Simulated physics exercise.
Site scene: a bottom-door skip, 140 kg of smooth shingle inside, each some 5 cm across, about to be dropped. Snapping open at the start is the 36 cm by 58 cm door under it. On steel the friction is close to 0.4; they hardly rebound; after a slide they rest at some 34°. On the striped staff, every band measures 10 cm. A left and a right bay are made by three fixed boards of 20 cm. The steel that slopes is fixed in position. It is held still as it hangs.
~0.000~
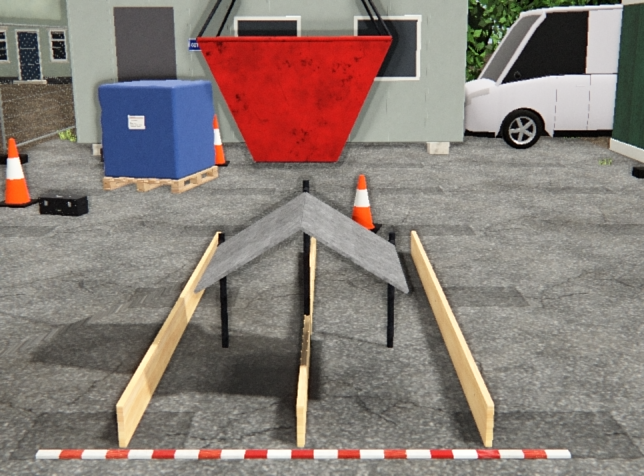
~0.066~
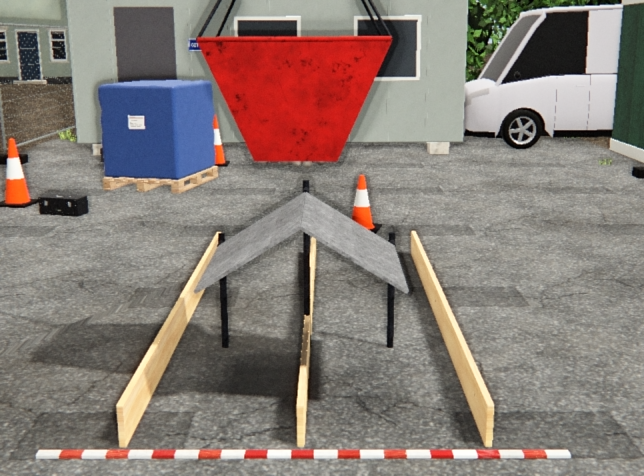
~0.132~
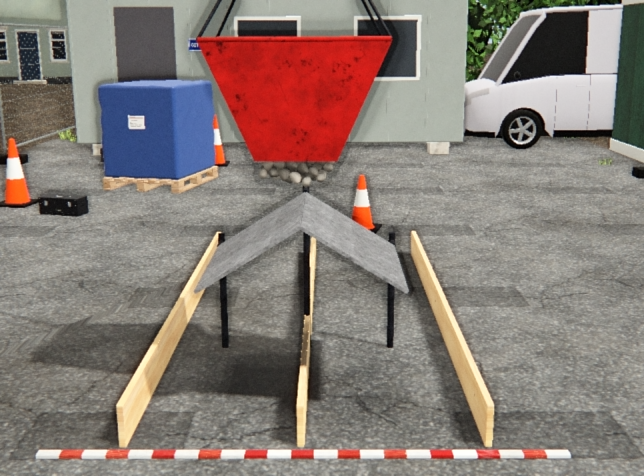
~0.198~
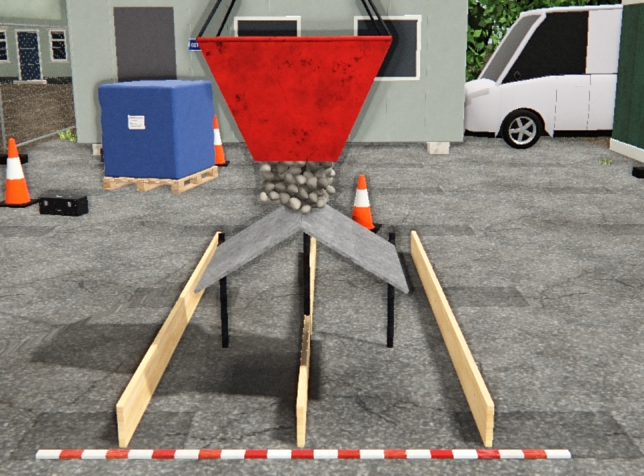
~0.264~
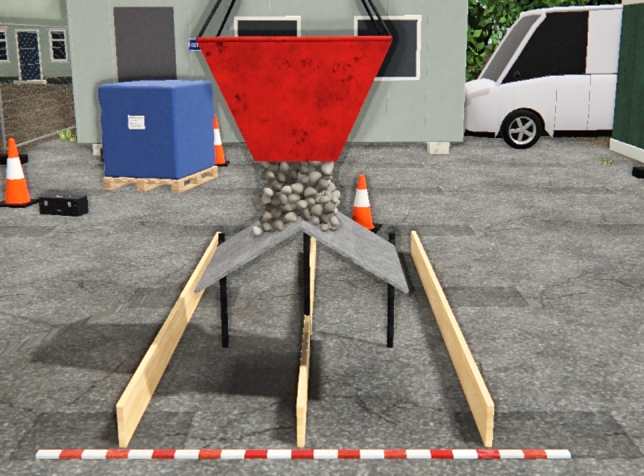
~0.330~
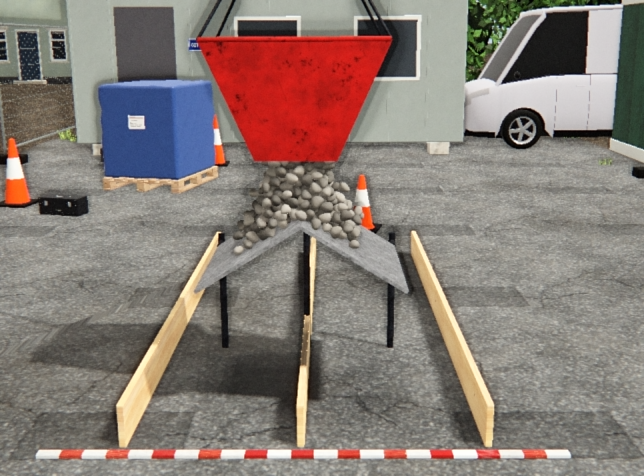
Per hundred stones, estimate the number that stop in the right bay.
Roughly 10 of every hundred stones stop there.
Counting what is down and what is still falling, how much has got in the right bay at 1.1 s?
About 15 per cent of it.
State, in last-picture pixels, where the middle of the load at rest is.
Centre at rest: Roughly (190, 381).
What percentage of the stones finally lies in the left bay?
10 in a hundred.
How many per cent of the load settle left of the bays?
Share: About 45 %.
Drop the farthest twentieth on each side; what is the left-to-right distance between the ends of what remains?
I'd put it at close to 300 cm.
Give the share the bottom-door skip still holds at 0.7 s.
Roughly 0 per cent still sits inside.
After 0.7 s, 0 % in the bottom-door skip, 45 % on the steel, 7 % falling or lying left of the bays, 24 % falling or lying in the left bay, 20 % falling or lying in the right bay, 4 % falling or lying right of the bays; the stones farthest right are at (506, 375).
After 1.1 s, 0 % in the bottom-door skip, 4 % on the steel, 34 % falling or lying left of the bays, 18 % falling or lying in the left bay, 17 % falling or lying in the right bay, 27 % falling or lying right of the bays; the stones farthest right are at (623, 379).
After 1.7 s, 0 % in the bottom-door skip, 44 % falling or lying left of the bays, 12 % falling or lying in the left bay, 10 % falling or lying in the right bay, 34 % falling or lying right of the bays.
After 2.6 s, 0 % in the bottom-door skip, 44 % falling or lying left of the bays, 12 % falling or lying in the left bay, 10 % falling or lying in the right bay, 34 % falling or lying right of the bays.
After 4.5 s, 0 % in the bottom-door skip, 44 % left of the bays, 12 % in the left bay, 10 % in the right bay, 34 % right of the bays.
